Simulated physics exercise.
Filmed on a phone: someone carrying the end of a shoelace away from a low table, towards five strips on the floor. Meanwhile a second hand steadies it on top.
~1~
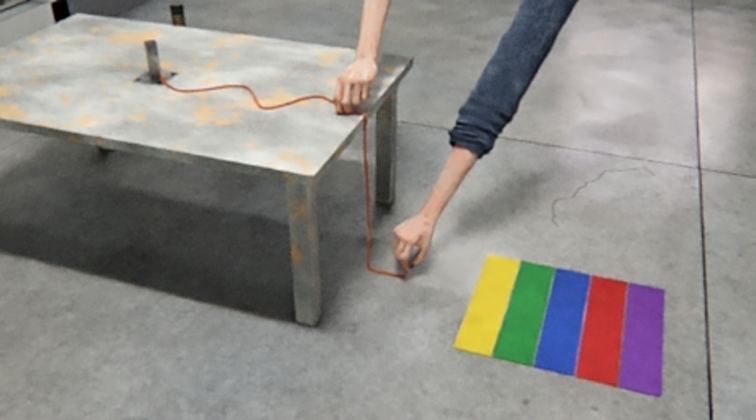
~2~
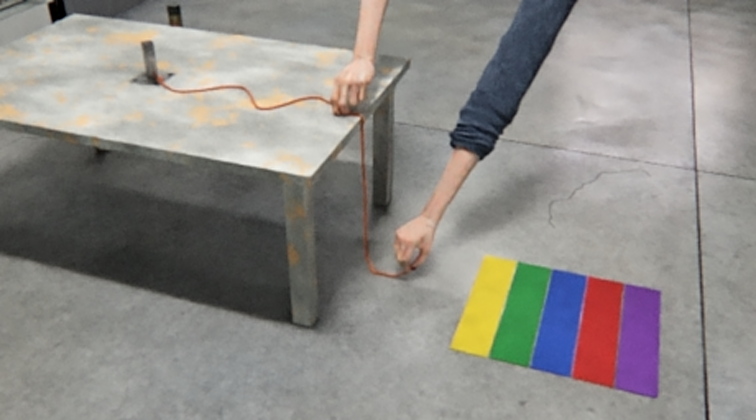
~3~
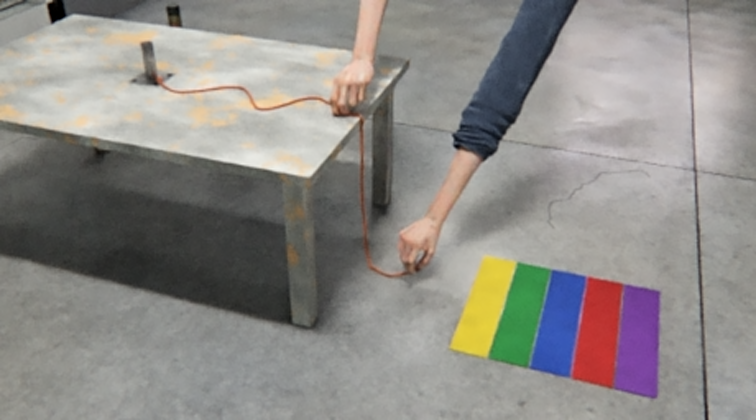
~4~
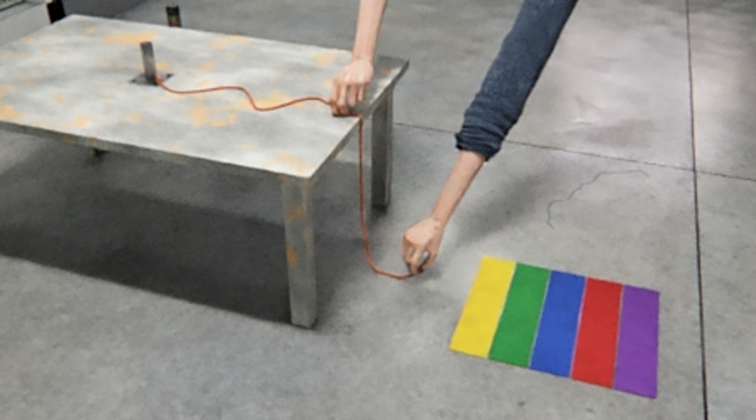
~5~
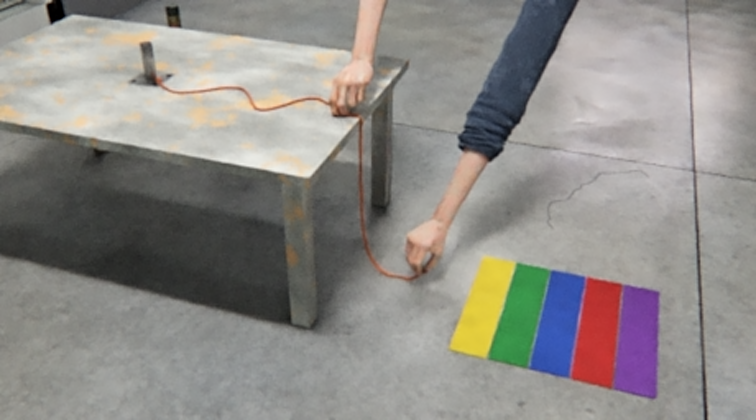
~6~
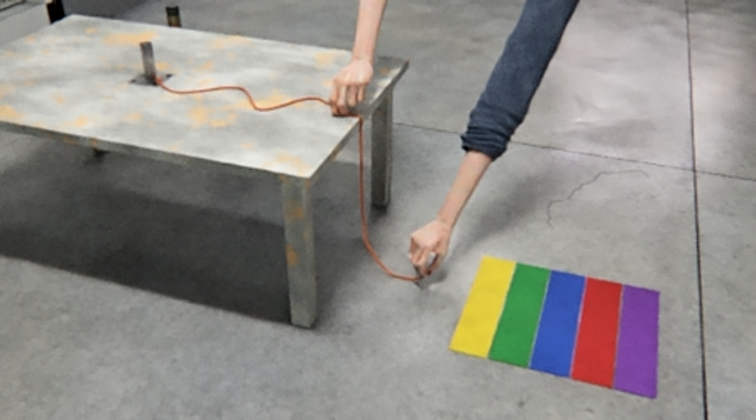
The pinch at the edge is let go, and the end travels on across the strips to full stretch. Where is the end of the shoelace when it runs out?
Above the red strip.
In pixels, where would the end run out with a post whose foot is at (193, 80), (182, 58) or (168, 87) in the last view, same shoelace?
Close to (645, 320), (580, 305) and (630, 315) in that order.
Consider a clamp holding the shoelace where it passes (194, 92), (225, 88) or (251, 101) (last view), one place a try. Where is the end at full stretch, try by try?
Taking the tries in turn: (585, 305), (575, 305) and (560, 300).
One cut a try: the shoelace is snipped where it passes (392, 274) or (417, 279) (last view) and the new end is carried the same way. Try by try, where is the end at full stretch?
In order, about (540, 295) and about (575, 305).
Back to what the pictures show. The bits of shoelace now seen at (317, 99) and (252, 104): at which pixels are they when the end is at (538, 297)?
The first at (360, 120), the second at (289, 102).
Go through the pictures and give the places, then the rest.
In the first picture, end (408, 267); yellow (478, 332); green (517, 341); blue (557, 351); red (599, 360); purple (641, 370).
In the second picture, end (410, 269); shoelace through (173, 91) (248, 91) (291, 102) (353, 114) (365, 186) (366, 249).
In the third picture, end (414, 270).
In the fourth picture, end (418, 271); shoelace through (172, 91) (247, 92) (290, 103) (352, 115) (361, 187) (367, 250).
In the fifth picture, end (421, 272).
In the sixth picture, end (425, 273); shoelace through (172, 91) (247, 92) (290, 103) (352, 115) (361, 187) (371, 251).
Soon after, end near (538, 297); over green.
Then, end near (577, 305); over blue.
At full stretch, end near (598, 310); over red. It halts on the red strip.
